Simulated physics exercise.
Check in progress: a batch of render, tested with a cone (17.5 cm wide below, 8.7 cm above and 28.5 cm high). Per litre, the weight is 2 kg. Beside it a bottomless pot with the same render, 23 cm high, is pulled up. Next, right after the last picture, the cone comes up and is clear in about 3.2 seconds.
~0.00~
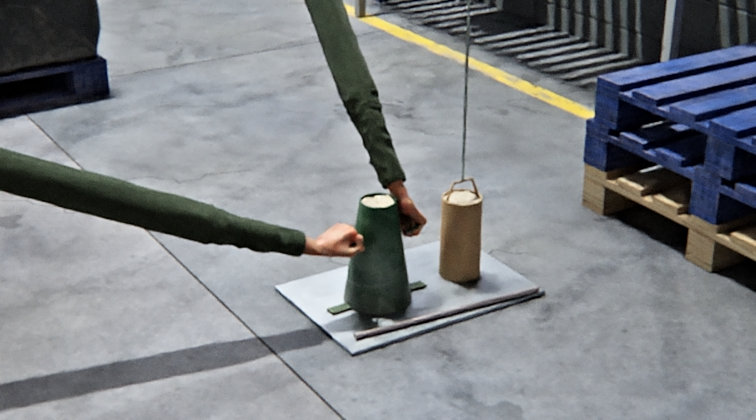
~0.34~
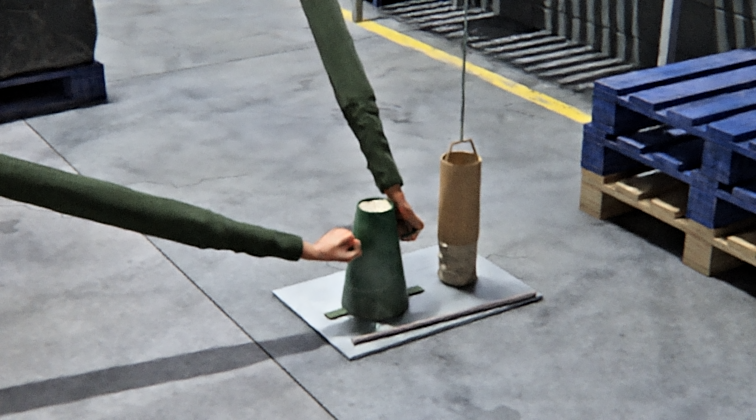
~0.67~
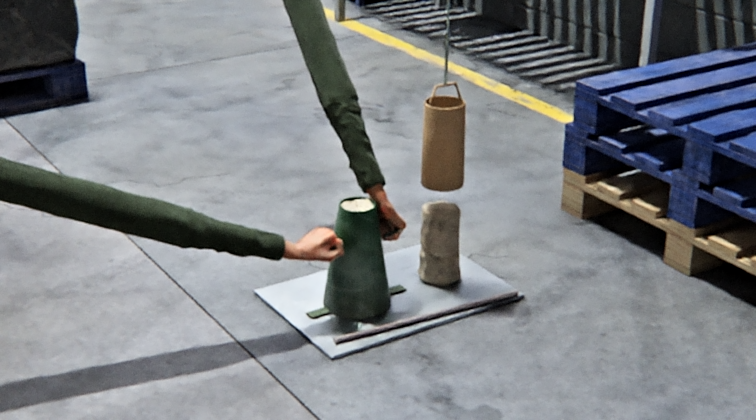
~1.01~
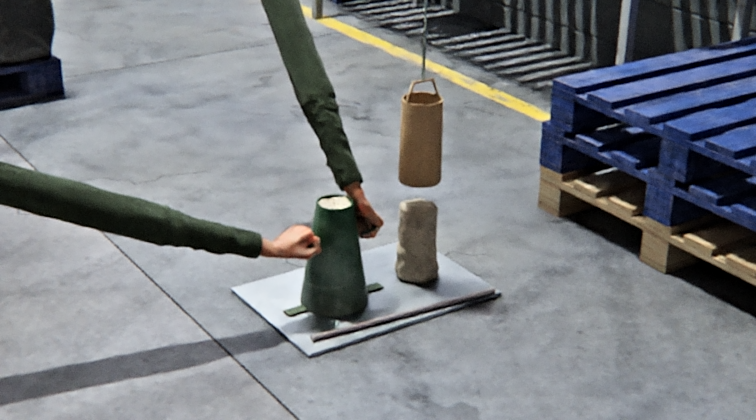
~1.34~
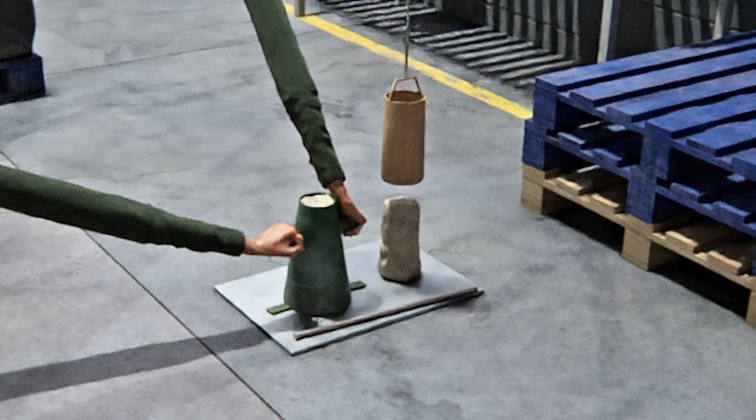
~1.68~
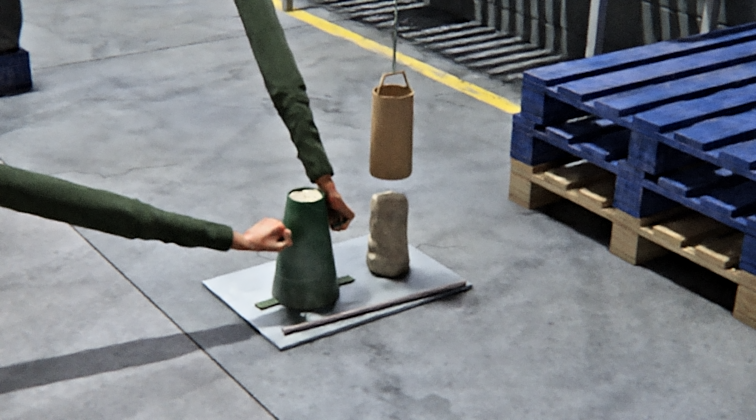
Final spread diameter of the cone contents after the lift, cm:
Close to 18 centimetres.
After 2.5 s, the cone is up 6.9 cm; the render has come down 0.1 cm to 28 cm and is 18 cm wide.
After 3.3 s, the cone is up 18 cm; the render has come down 0.1 cm to 28 cm and is 18 cm wide.
After 4.1 s, the cone is up 29 cm; the render has come down 0.1 cm to 28 cm and is 18 cm wide.
After 5.0 s, the cone is clear; the render has come down 0.1 cm to 28 cm and is 18 cm wide.
After 5.6 s, at rest, the cone is clear; the render has come down 0.1 cm to 28 cm and is 18 cm wide.
